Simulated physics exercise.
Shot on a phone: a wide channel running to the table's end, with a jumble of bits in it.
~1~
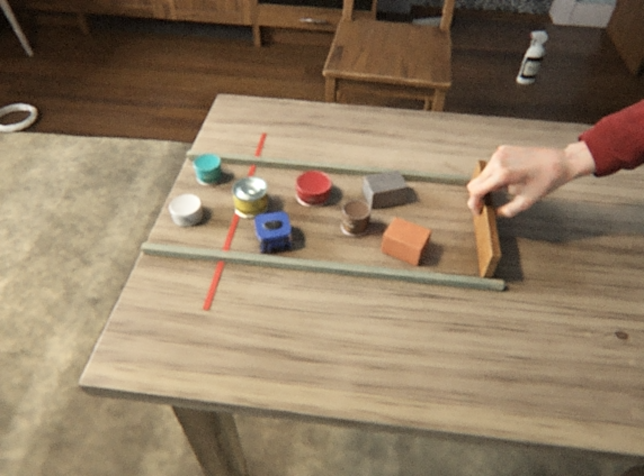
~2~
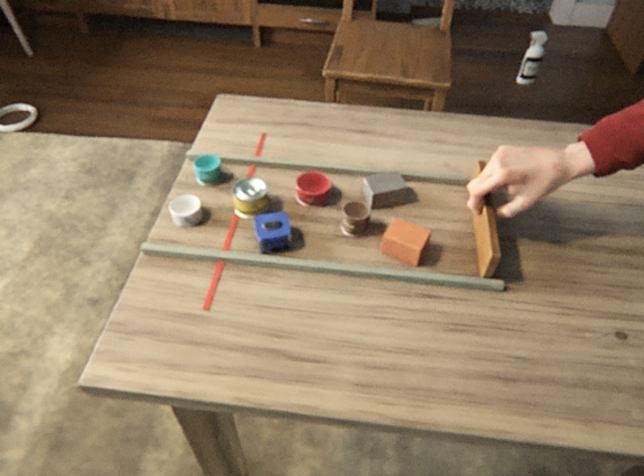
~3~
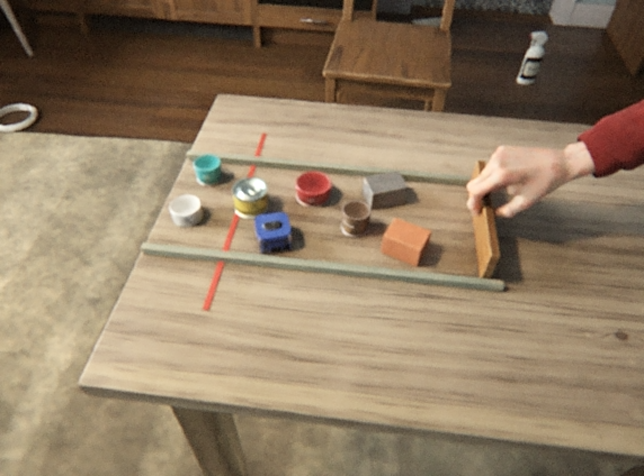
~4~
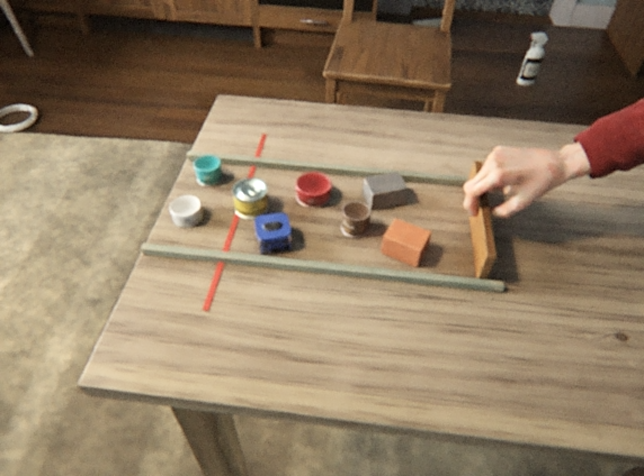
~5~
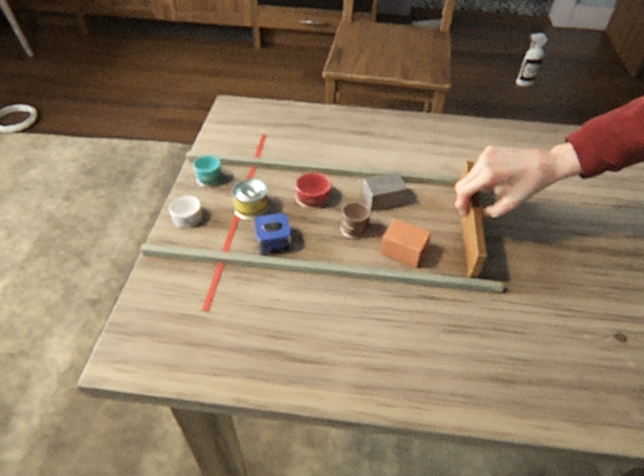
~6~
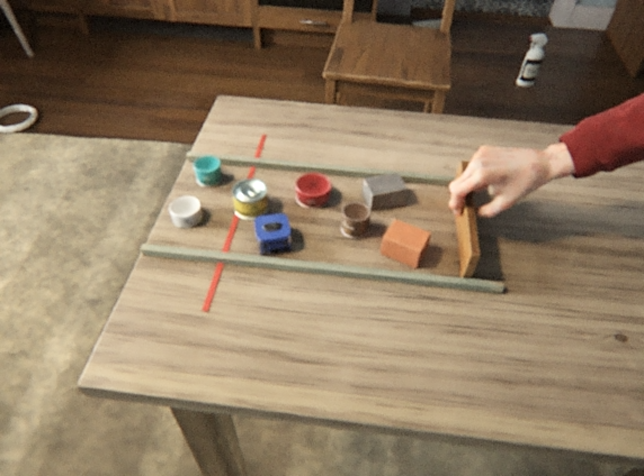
On a wooden table above a rug and dark floorboards, seen from a raised angle by a still camera, two greenish rails form a wide channel crossed by red tape. White and turquoise tubs sit left of the tape, a yellow pot and blue object near it, with red and brown pots, grey and orange blocks farther right. A red-sleeved hand holds an upright wooden board, at first almost still, then slides it slightly left, while everything else stays put.
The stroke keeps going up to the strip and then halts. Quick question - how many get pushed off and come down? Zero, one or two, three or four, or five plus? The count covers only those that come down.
One or two, I'd say.
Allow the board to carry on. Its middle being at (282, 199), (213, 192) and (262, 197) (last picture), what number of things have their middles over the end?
Respectively, 0, 4 and 0.
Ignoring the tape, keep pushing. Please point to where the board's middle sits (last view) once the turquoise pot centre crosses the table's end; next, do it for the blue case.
Approx. (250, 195) for the first, approx. (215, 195) for the second.
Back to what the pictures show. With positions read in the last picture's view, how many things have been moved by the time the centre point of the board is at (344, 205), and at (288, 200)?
First position 4; second position 6.
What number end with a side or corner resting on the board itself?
Well, it touches 3.
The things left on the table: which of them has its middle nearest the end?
That's the red pot.
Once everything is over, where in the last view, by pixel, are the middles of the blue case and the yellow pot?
Blue case at about (177, 222), yellow pot at about (197, 196).
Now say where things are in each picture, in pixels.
White tub (187, 211); turquoise pot (209, 170); yellow pot (251, 198); board (484, 217); tape (240, 207), in the first frame.
Turquoise pot (208, 170); brown pot (355, 219), in the second frame.
Yellow pot (251, 198); red pot (314, 189), in the third frame.
White tub (187, 211); grey block (385, 191), in the fourth frame.
Turquoise pot (208, 171); board (471, 217), in the fifth frame.
White tub (186, 212); turquoise pot (208, 171); yellow pot (250, 199); board (465, 217); tape (239, 208), in the sixth frame.
Soon after, none off yet; white tub at rest near (186, 212); turquoise pot at rest near (208, 171); yellow pot at rest near (250, 199).
After that, none off yet; white tub at rest near (186, 212); turquoise pot at rest near (208, 171); yellow pot displaced a little near (238, 202).
In the end, the number that fall off is one or two; gone, turquoise pot and white tub.
